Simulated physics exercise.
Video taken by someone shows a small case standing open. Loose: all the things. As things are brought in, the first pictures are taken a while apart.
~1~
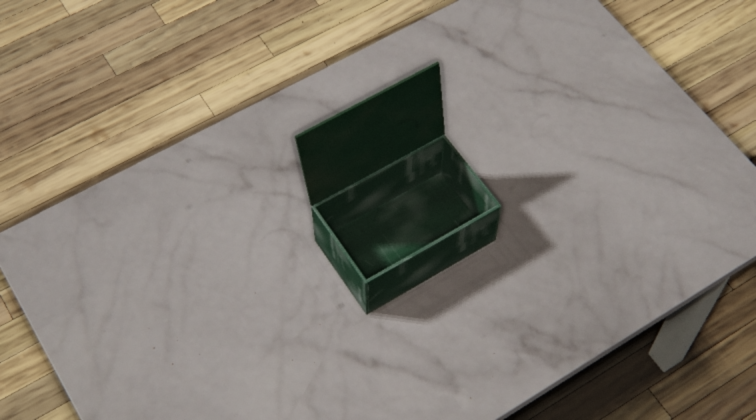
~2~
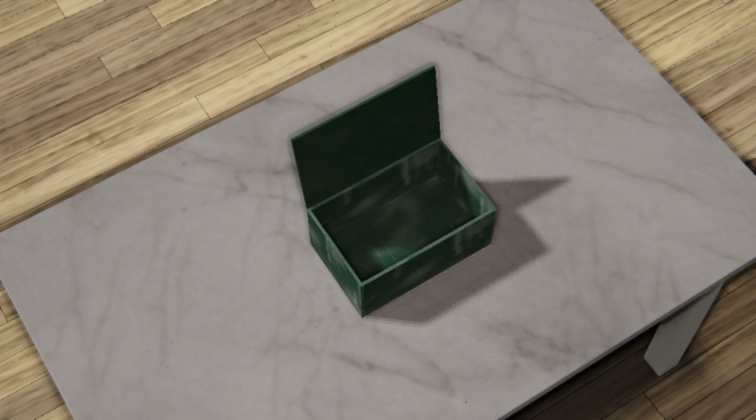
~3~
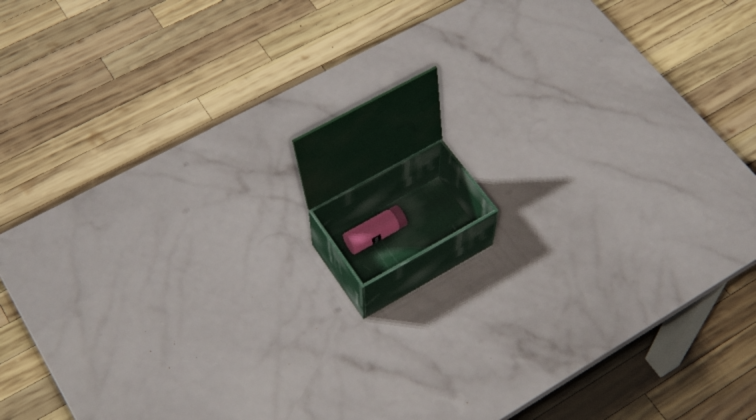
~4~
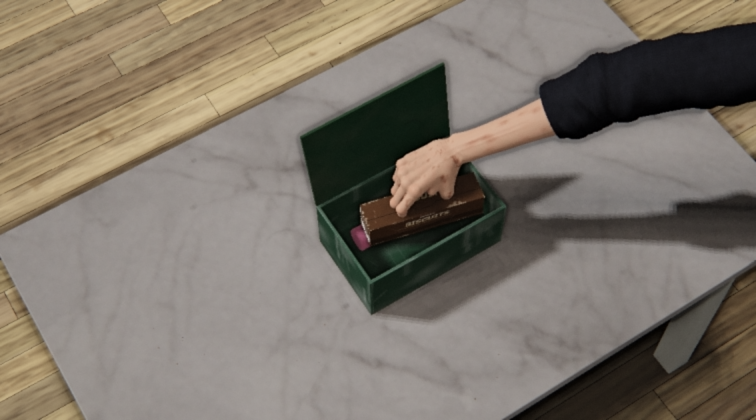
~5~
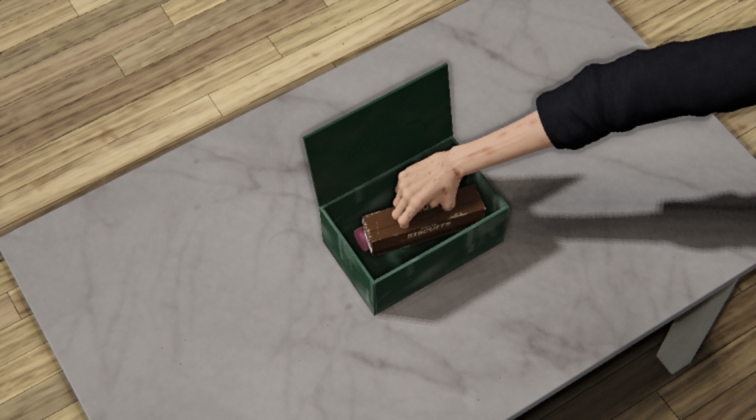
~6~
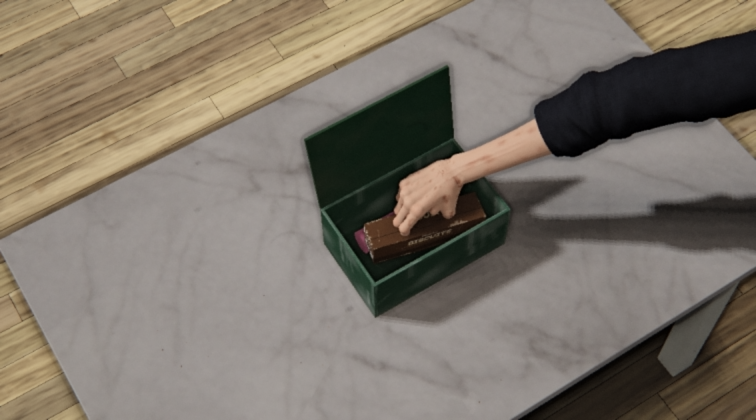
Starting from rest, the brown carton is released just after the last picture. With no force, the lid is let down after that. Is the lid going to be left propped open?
No, watch - the lid drops into place nicely.
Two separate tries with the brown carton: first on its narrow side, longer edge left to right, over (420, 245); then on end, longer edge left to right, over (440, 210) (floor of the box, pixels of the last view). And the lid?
First, the lid does shut; second, the lid won't shut.
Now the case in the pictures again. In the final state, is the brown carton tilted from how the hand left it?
Looking at the last picture, the brown carton sits at an angle.
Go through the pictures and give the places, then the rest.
In the first picture, the last thing is not in view yet.
In the second picture, the last thing is not in view yet.
In the third picture, the last thing is not in view yet; pink shaker (375, 230).
The fourth picture shows on its way; brown carton (422, 209).
The fifth picture shows on its way; brown carton (424, 220).
The sixth picture shows put in, still held; brown carton (424, 228).
Then, 1.30 s after the last picture, lid 81° above the rim; brown carton on its side near (426, 254); pink shaker rolled a little.
Then, 1.80 s after the last picture, lid 32° above the rim; brown carton on its side near (426, 254); pink shaker rolled a little.
At rest, lid shut; tipped over in the box, brown carton; pink shaker in place. Seen from the same camera at the end, brown carton near (426, 254).
